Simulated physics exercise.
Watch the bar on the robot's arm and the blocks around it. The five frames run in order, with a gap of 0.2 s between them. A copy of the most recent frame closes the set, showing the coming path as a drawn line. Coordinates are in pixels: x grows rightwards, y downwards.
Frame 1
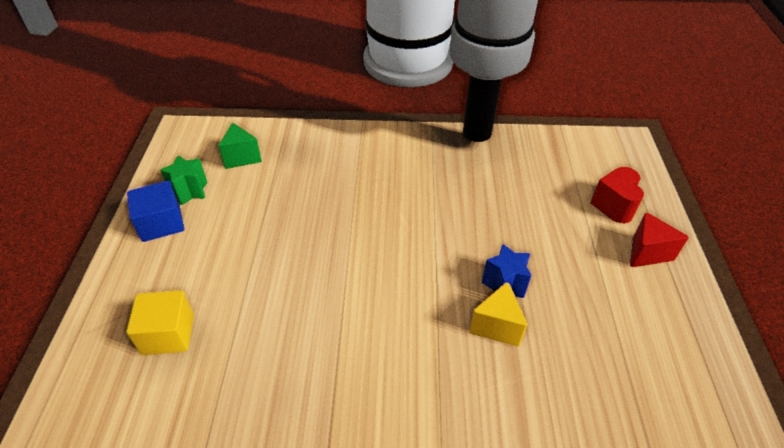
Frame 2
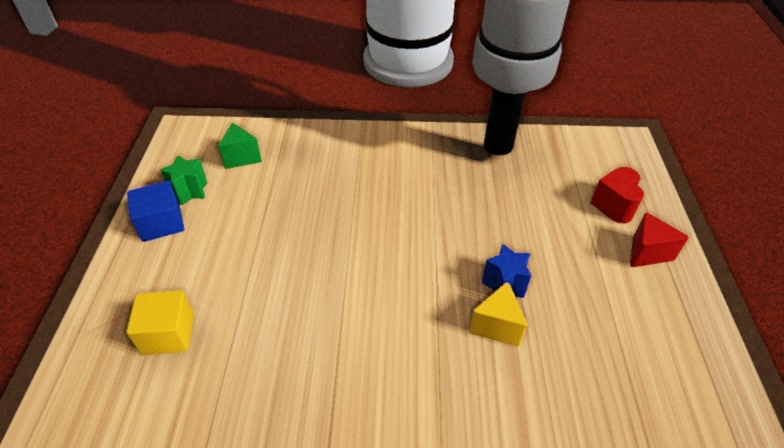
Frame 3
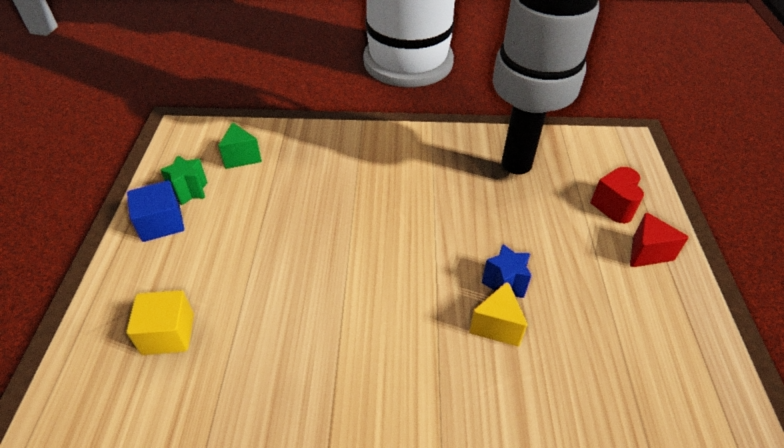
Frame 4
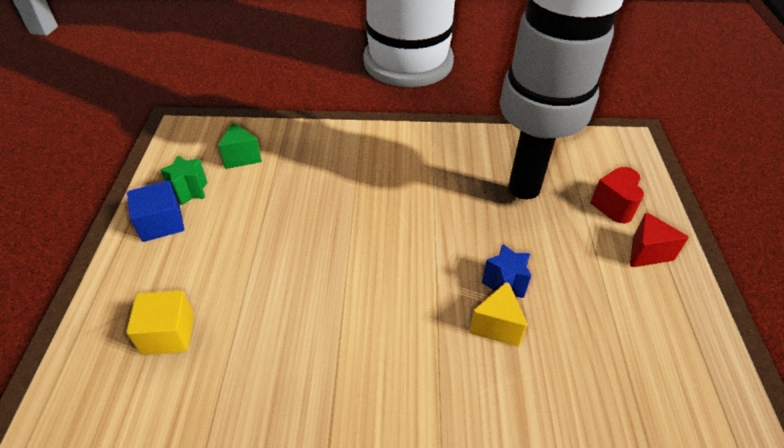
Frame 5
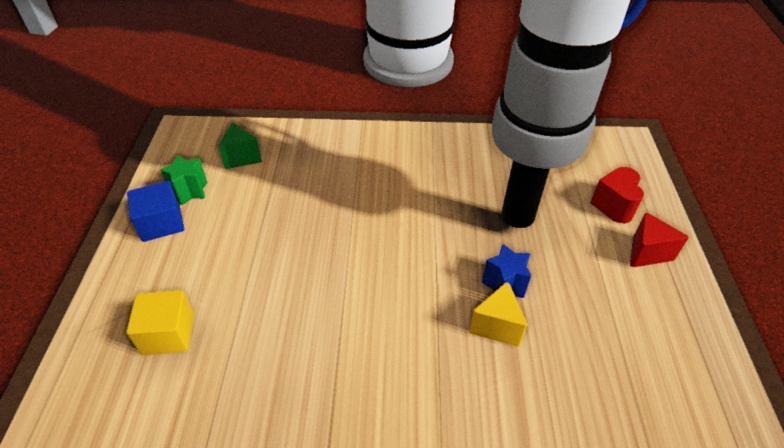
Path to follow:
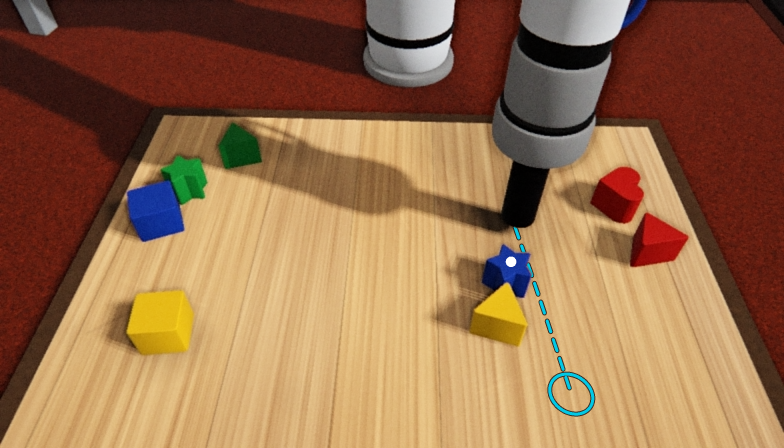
In the video, a robot arm's black bar moves right and forward over a wooden board, then shifts slightly left near the blue star and yellow triangular block, while all the colored blocks remain still.
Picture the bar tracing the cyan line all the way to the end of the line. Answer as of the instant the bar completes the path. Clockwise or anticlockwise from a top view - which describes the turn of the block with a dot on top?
The twist is clockwise.
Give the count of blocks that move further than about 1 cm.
Most likely one.
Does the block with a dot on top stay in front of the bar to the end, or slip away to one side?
At the end of the path, the bar has already lost the block with a dot on top, which lies beside or behind it.
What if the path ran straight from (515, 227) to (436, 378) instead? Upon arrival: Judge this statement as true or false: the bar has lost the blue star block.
It is true.
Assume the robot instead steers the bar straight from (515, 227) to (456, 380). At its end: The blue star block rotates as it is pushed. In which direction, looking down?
Bird's-eye view: Counterclockwise.
The line goes from (515, 227) to (571, 394); the dot is on the blue star block.
On the path given first. One third of the way, bar at (535, 265); blue star block at (510, 268), turned 25° clockwise.
Two thirds of the way, bar at (555, 321); yellow triangular block at (497, 308), turned 20° anticlockwise; blue star block at (511, 275), turned 75° clockwise.
At the end, bar at (576, 384); yellow triangular block at (497, 308), turned 20° anticlockwise; blue star block at (511, 275), turned 75° clockwise.
